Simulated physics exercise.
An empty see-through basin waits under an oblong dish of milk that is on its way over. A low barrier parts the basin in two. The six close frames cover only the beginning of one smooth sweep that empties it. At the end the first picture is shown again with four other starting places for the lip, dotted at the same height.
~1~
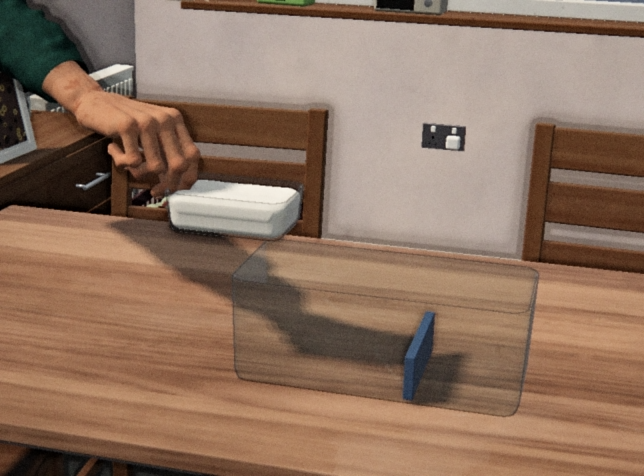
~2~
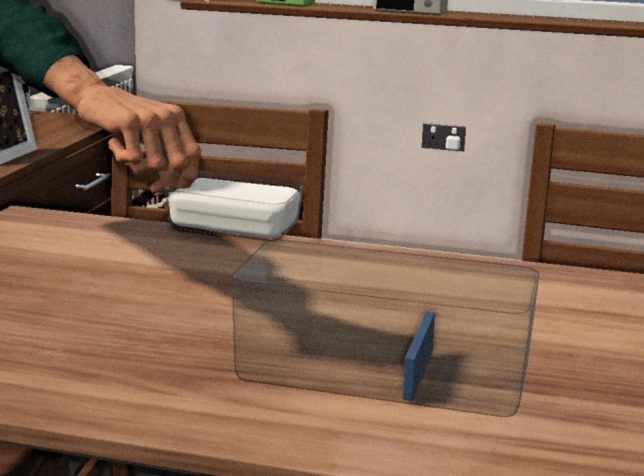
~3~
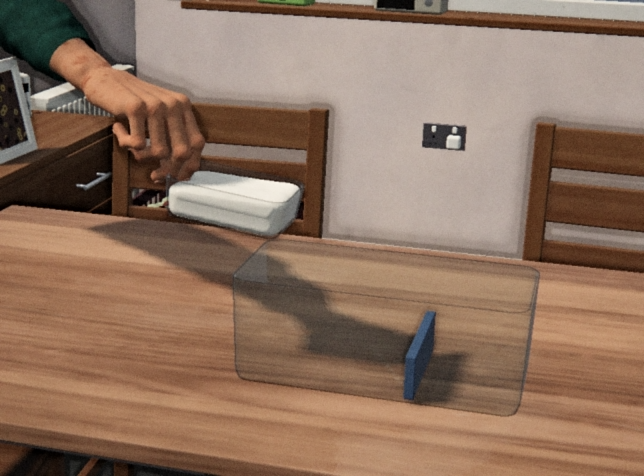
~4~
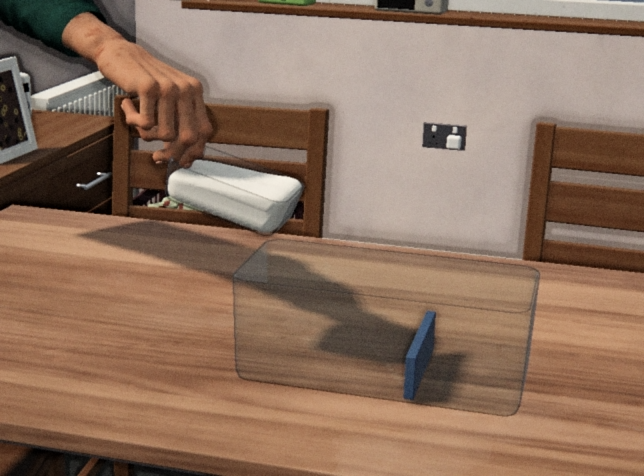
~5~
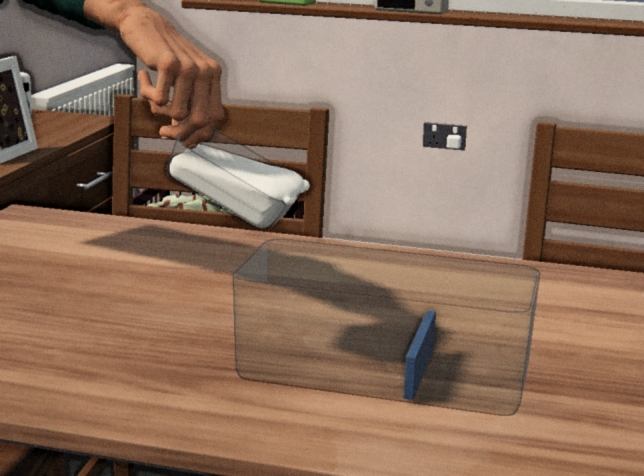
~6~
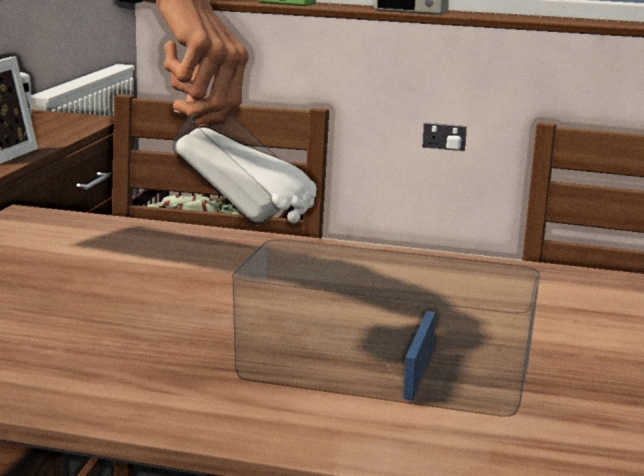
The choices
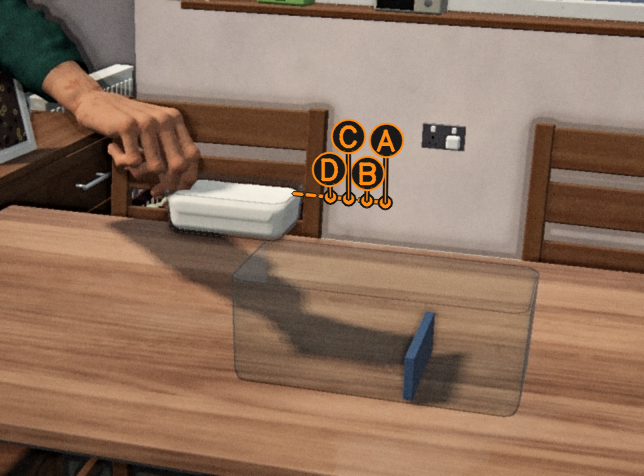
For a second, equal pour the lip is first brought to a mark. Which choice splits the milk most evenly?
Use spot D.
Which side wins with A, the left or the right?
The right one.
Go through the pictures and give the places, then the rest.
The first picture shows upright, lip at (294, 193); basin from (235, 375) to (519, 415); top of the wall at (421, 333); nothing has left yet.
The second picture shows upright, lip at (294, 193); nothing has left yet.
The third picture shows tipped about 7°, lip at (294, 193); nothing has left yet.
The fourth picture shows tipped about 15°, lip at (294, 193); milk is over the lip, down to (294, 193).
The fifth picture shows tipped about 26°, lip at (295, 192); milk is over the lip, down to (295, 192).
The sixth picture shows tipped about 39°, lip at (294, 193); milk is over the lip, down to (302, 212).
On the marked copy, A at (385, 202); B at (366, 200); C at (348, 199); D at (330, 197).
With A, about 13 % ends left of the wall and 81 % right of it; 6 % is lost outside.
With B, about 25 % ends left of the wall and 69 % right of it; 6 % is lost outside.
With C, about 33 % ends left of the wall and 62 % right of it; 5 % is lost outside.
With D, about 46 % ends left of the wall and 51 % right of it.
